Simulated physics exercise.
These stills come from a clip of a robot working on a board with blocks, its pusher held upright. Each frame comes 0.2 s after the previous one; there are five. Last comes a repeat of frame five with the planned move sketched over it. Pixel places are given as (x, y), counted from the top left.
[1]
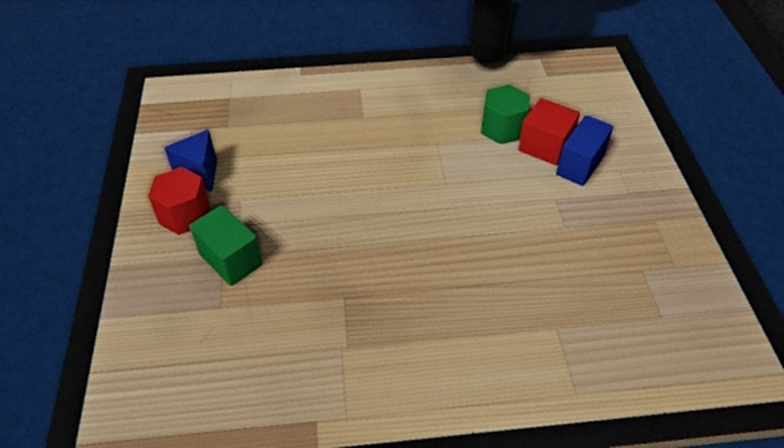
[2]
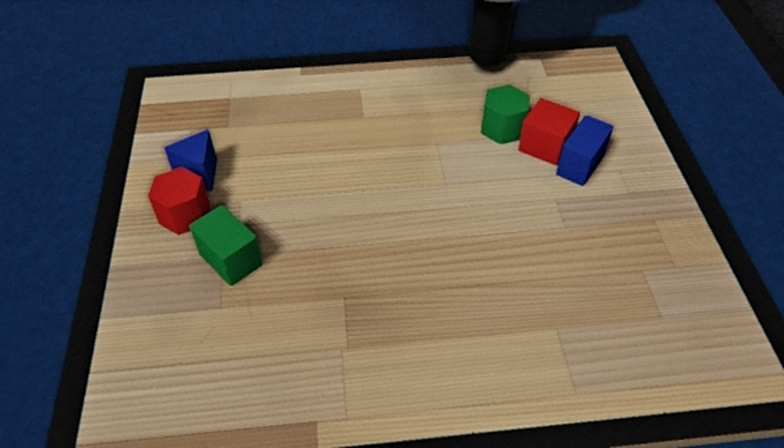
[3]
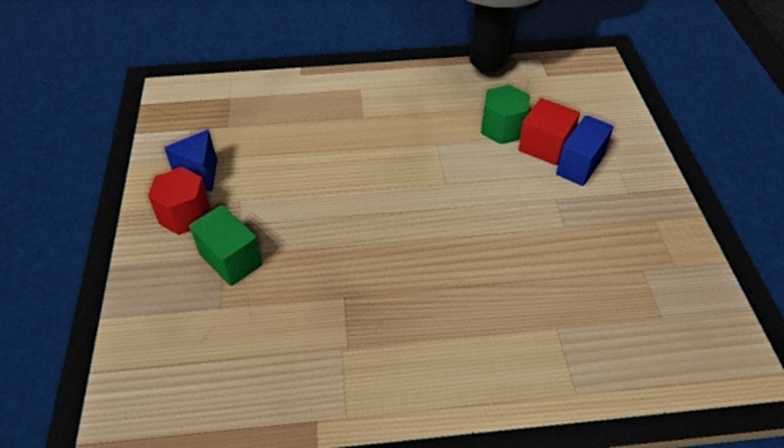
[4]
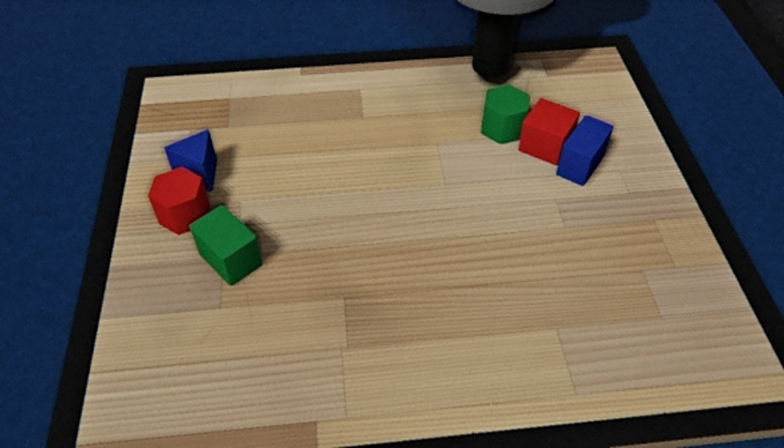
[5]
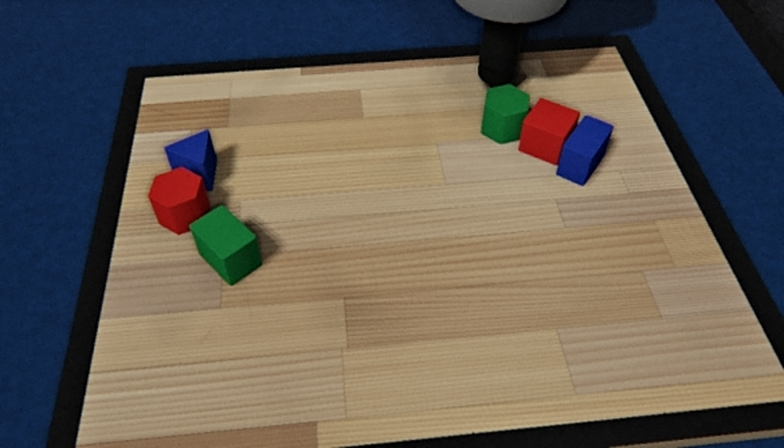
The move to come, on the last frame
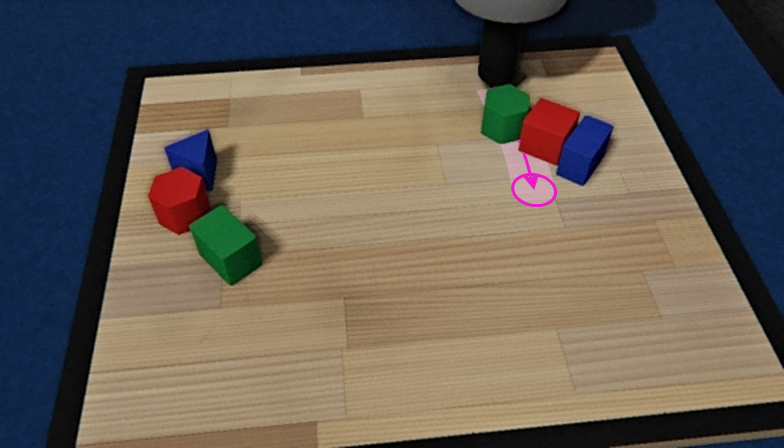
A robot's dark pusher at the top of a wooden board crept slightly down toward the green hexagon, while the red, green and blue blocks, in two groups left and right, stayed still.
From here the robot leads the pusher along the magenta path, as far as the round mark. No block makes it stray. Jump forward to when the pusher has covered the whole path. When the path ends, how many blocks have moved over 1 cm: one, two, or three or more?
I'd say three or more blocks get shifted by more than about 1 cm.
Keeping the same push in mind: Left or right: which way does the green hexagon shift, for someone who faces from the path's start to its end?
The right.
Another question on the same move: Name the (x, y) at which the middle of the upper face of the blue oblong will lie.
At the end it should sit near (622, 148).
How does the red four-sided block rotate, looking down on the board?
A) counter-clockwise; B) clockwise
I'll go with A - counter-clockwise.
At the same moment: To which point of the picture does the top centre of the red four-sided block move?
The middle of the upper face of the red four-sided block will lie at about (582, 145) in the picture.
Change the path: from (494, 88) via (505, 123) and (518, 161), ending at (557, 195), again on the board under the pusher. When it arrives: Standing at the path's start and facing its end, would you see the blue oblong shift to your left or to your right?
The left-hand side.
The drawn path runs from (494, 88) over (517, 135) to (534, 190).
What follows on the original path. One third of the way, pusher (512, 106); green hexagon (505, 117), turned 30° clockwise; red four-sided block (555, 120).
Two thirds of the way, pusher (526, 139); green hexagon (498, 144), turned 80° clockwise; red four-sided block (573, 138), turned 20° anticlockwise; blue oblong (613, 146), turned 25° anticlockwise.
At the end, pusher (537, 177); green hexagon (492, 152), turned 105° clockwise; red four-sided block (582, 145), turned 35° anticlockwise; blue oblong (622, 148), turned 35° anticlockwise.
